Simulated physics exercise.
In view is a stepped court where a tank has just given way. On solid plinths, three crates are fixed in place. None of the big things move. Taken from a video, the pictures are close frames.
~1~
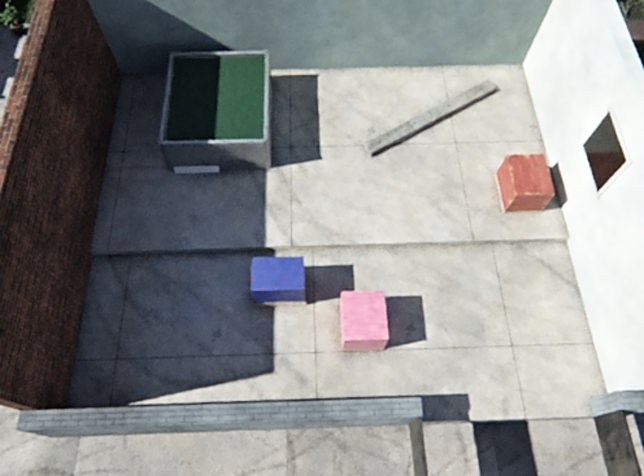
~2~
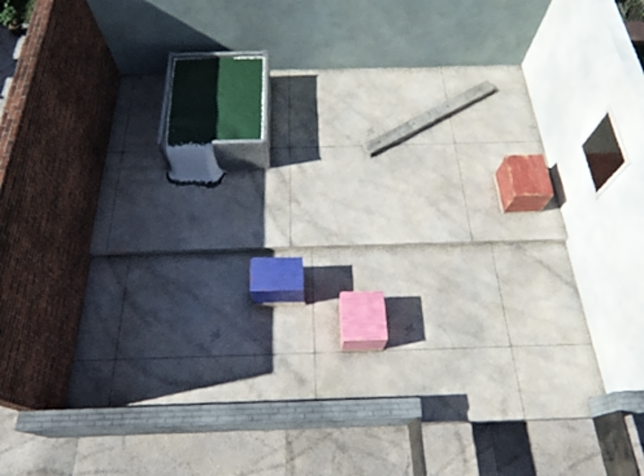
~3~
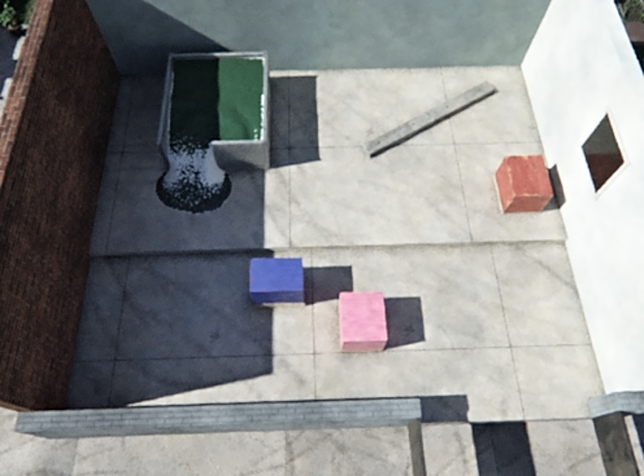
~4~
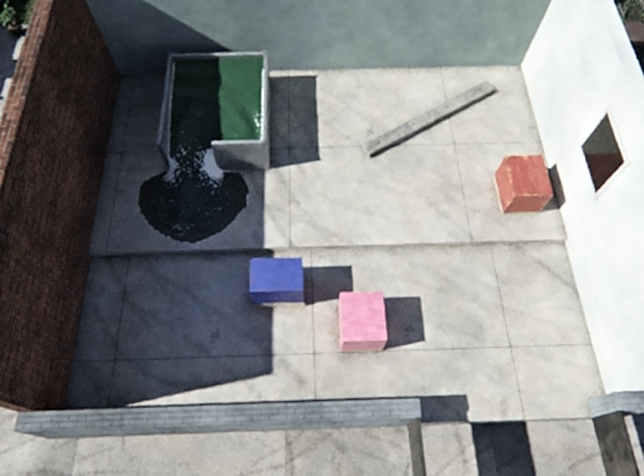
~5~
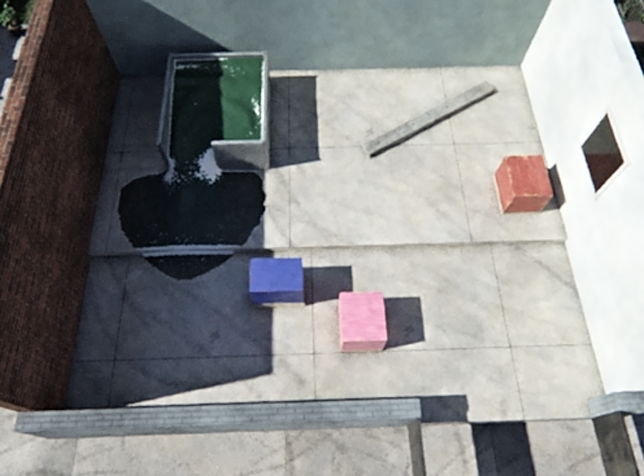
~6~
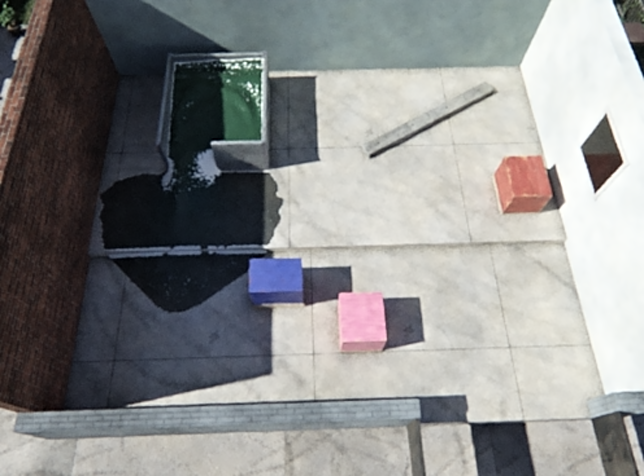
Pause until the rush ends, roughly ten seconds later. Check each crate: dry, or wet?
Result: As for the red crate it's untouched by the water; as for the pink crate it's moistened by the water; as for the blue crate it's moistened by the water.
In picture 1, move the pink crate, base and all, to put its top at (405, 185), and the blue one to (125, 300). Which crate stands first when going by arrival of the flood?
The blue one is first.
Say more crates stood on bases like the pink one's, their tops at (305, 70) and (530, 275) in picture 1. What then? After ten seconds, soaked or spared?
Going in order, the first stays untouched and the second does get wet.
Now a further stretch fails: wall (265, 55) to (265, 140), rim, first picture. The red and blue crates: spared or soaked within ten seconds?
Red crate is reached; blue crate is not reached.
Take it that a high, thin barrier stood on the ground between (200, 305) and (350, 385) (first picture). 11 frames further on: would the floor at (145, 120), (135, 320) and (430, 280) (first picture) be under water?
Outcome by spot, in order - unwatered, watered, unwatered.
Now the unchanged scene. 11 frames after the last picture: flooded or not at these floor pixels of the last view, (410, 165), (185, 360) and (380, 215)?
First spared, second inundated, third spared.
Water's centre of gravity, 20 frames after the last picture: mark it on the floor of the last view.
The centre of mass sits at about (204, 236).
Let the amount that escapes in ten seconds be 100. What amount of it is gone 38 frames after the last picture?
Around 20 %.
A moment on, water covers 25 % of the floor; the red crate not reached, the pink crate not reached, the blue crate water round its plinth.
Next, water covers 30 % of the floor; the red crate not reached, the pink crate not reached, the blue crate water round its plinth.
Then, water covers 40 % of the floor; the red crate not reached, the pink crate water round its plinth, the blue crate water round its plinth.
Later, water covers 50 % of the floor; the red crate not reached, the pink crate water round its plinth, the blue crate water round its plinth.
In the end, water covers 55 % of the floor; the red crate stayed above the water, the pink crate was topped, the blue crate was topped.
